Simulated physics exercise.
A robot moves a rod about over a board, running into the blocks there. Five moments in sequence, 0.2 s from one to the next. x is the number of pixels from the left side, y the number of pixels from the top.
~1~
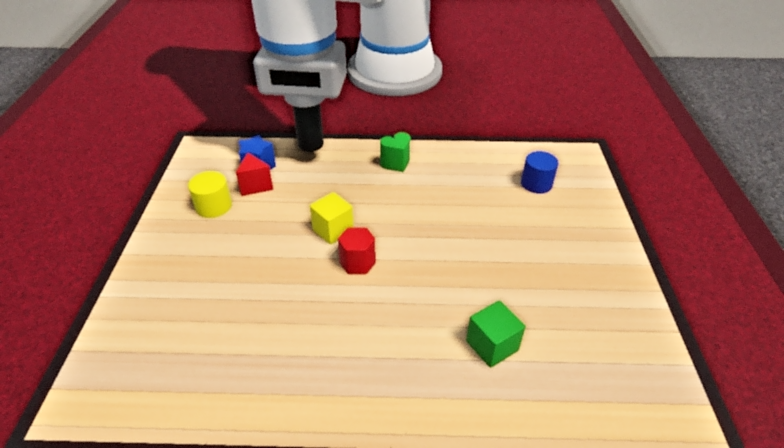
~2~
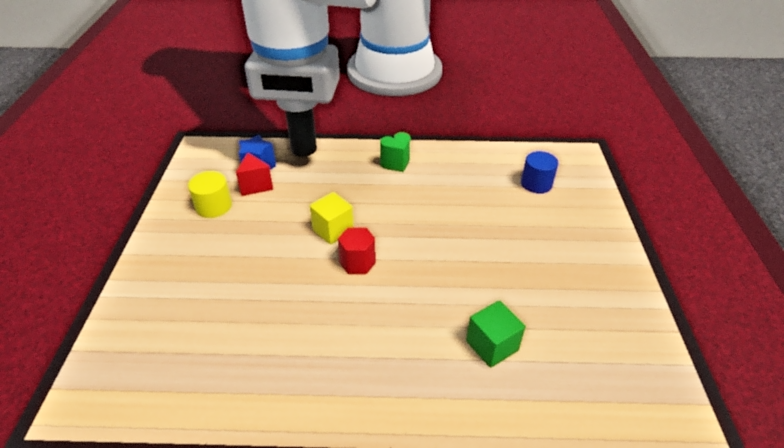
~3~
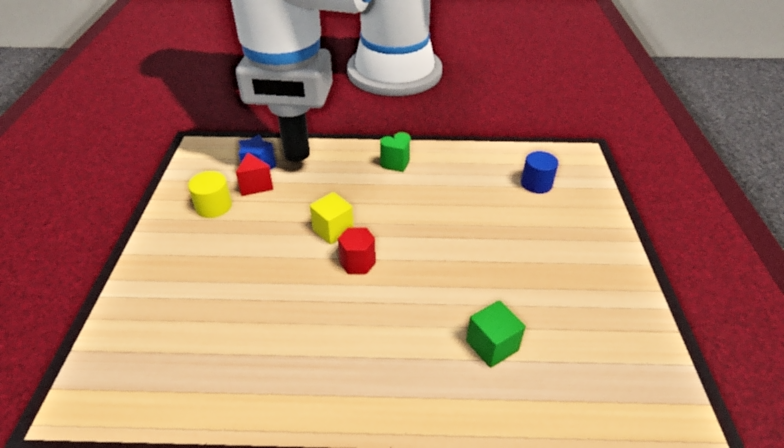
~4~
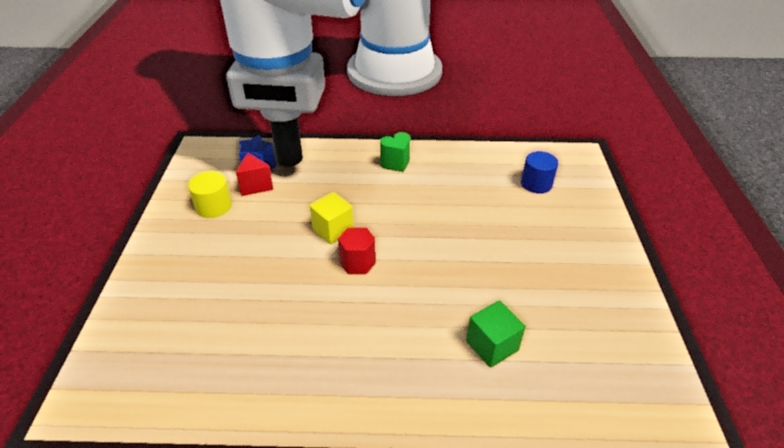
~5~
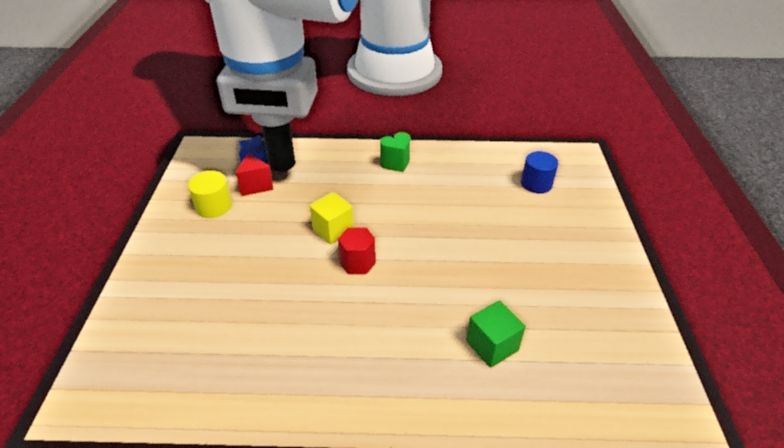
A robot arm holding a black rod starts near the far edge of a wooden board, just right of a blue block and a red one. The rod slides slowly left and slightly nearer the viewer, closing in beside those two blocks, while all the coloured blocks stay still.
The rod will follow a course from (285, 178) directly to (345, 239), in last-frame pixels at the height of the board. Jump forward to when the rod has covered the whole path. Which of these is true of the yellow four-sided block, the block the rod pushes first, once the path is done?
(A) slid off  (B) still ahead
I'll go with B - still ahead.
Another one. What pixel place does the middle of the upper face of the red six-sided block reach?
In the picture, that point is around (369, 258).
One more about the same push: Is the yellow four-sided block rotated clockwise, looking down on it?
Yes, that is how it ends up.
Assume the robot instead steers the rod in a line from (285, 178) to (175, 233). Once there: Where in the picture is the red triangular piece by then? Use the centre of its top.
The top centre is at (210, 168).
What follows on the original path. One third of the way, rod (302, 183); nothing pushed yet.
Two thirds of the way, rod (322, 203); yellow four-sided block (335, 211).
At the end, rod (344, 225); red triangular piece in place; yellow four-sided block (352, 236), turned 30° clockwise; red six-sided block (369, 258), turned 15° anticlockwise.
